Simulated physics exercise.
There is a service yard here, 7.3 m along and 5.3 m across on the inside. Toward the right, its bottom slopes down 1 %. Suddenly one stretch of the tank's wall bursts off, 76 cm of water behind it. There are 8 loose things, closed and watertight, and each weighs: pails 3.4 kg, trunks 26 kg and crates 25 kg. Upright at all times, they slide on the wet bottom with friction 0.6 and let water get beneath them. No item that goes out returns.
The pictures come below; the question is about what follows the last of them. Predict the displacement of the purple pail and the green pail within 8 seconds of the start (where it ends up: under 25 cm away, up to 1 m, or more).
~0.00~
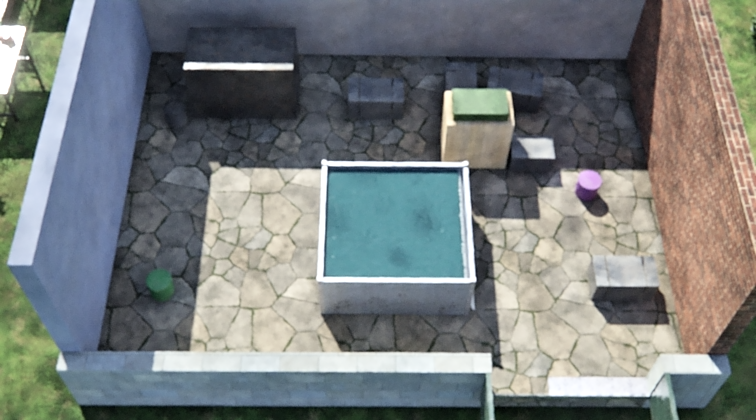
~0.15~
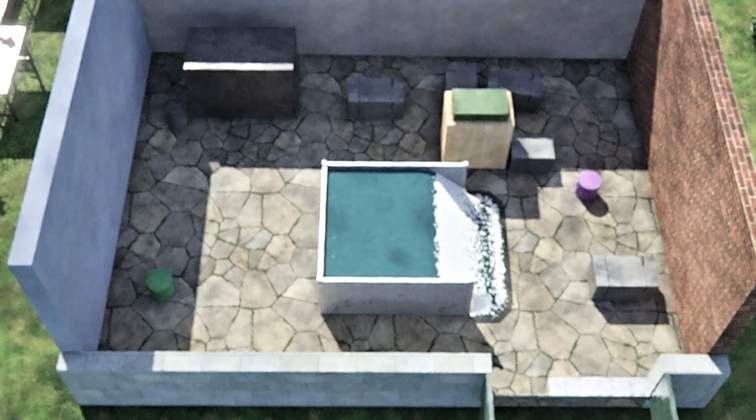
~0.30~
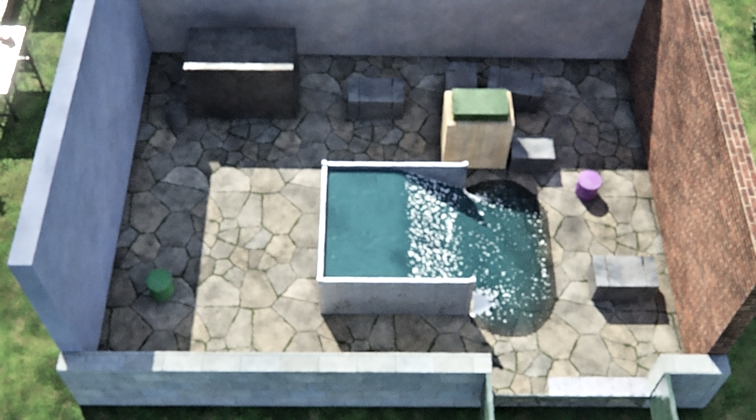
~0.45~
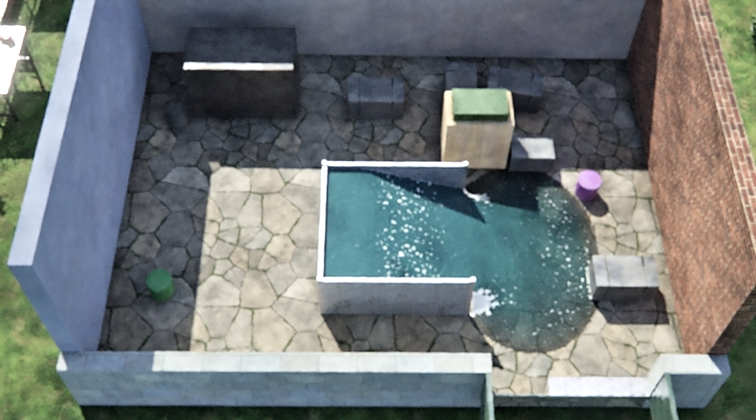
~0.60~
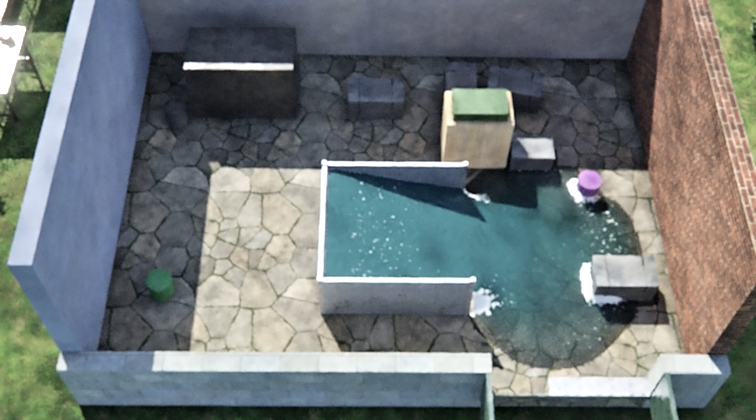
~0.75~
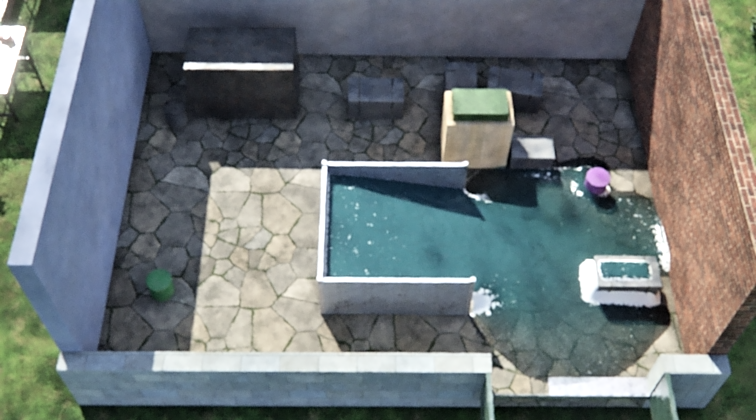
First the purple pail: It gets moved a long way. Then the green pail: It barely budges.
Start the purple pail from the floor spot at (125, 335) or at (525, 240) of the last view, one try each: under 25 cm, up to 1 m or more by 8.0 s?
Taken in turn, it stays almost motionless and then is carried a long way.
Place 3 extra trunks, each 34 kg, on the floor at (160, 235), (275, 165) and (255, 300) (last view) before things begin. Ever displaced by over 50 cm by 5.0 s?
Note, same order as listed: Inside the limit, inside the limit, inside the limit.
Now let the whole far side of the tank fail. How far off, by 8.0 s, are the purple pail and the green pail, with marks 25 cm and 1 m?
Note: Purple pail swept well away, green pail swept well away.
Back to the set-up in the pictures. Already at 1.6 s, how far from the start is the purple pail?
Displacement by then near 120 cm.
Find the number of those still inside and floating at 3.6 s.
At that time, 2.
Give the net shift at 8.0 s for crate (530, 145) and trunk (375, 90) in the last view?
In turn: 60 cm, 5 cm.
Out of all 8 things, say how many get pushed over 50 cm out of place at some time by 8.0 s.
I make it 5.
After 1.6 s the purple pail is near (631, 122), 1.1 m from its start, afloat; the green pail is near (159, 280), 0.0 m from its start, aground; 0 of 8 are out; 2 afloat.
After 3.6 s the purple pail is near (424, 47), 3.3 m from its start, afloat; the green pail is near (159, 280), 0.0 m from its start, aground; 0 of 8 are out; 2 afloat.
After 5.6 s the purple pail is near (165, 53), 6.5 m from its start, afloat; the green pail is near (159, 280), 0.0 m from its start, aground; 0 of 8 are out; 3 afloat.
After 8.0 s the purple pail is near (153, 161), 6.0 m from its start, aground; the green pail is near (159, 280), 0.0 m from its start, aground; 0 of 8 are out; 1 afloat.
